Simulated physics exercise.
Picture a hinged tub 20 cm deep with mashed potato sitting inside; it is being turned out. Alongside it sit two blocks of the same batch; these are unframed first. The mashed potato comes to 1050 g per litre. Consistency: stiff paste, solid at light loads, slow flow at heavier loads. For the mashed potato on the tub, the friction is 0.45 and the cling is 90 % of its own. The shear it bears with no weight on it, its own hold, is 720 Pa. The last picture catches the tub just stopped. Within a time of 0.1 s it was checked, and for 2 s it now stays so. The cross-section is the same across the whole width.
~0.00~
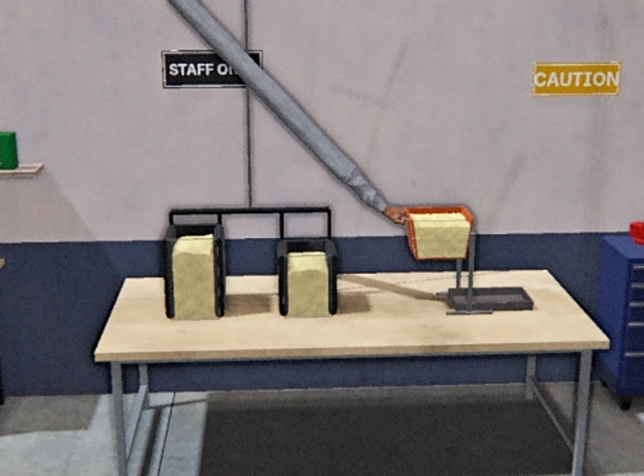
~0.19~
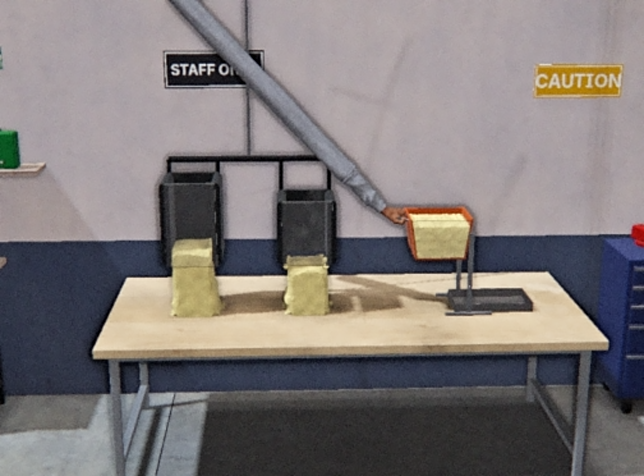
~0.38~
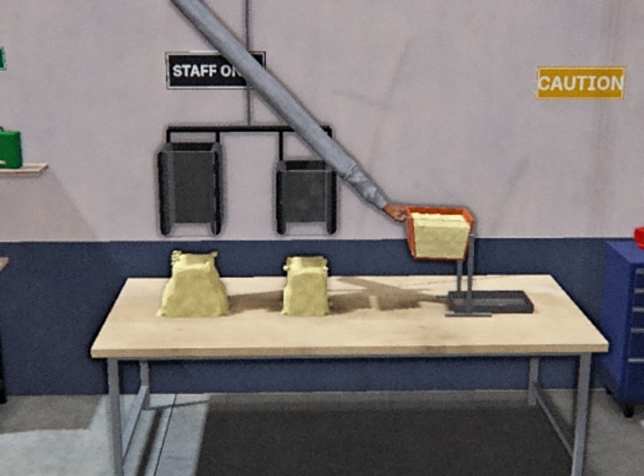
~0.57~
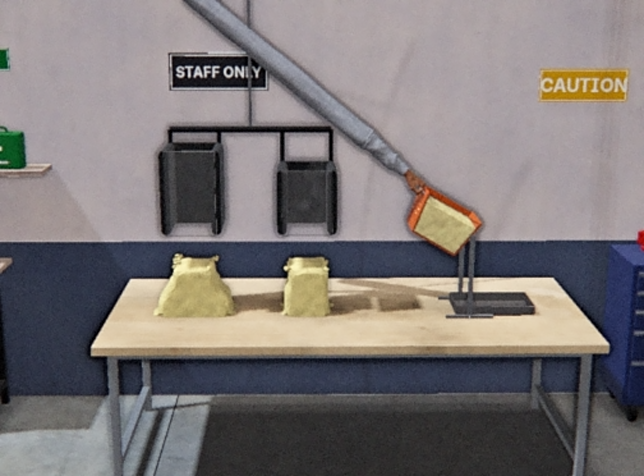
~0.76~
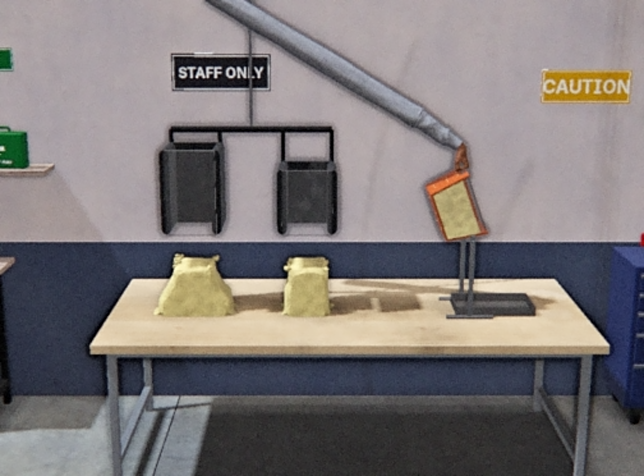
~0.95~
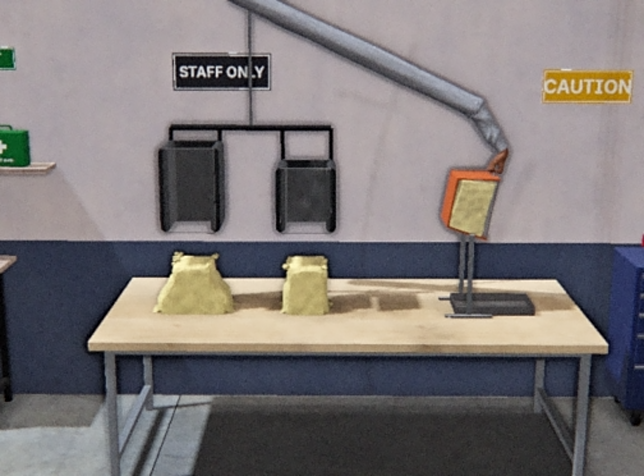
The video shows two dark moulds lifting off pale yellow blocks on a table, the left block slumping more than the right, before a grey mechanical arm turns an orange tub of similar material clockwise onto its side.
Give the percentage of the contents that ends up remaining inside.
I would say roughly 0 per cent remains inside.
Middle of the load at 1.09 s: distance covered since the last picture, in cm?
Some 6 cm.
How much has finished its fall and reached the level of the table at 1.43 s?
About 20 %.
After 1.09 s, the tub is at 100 degrees and holds 80 %.
After 1.26 s, the tub is at 100 degrees and holds 35 %.
After 1.43 s, the tub is at 100 degrees and holds 10 %.
After 1.60 s, the tub is at 100 degrees and holds 0 %.
After 2.95 s, at the end, the tub is at 100 degrees and holds 0 %.
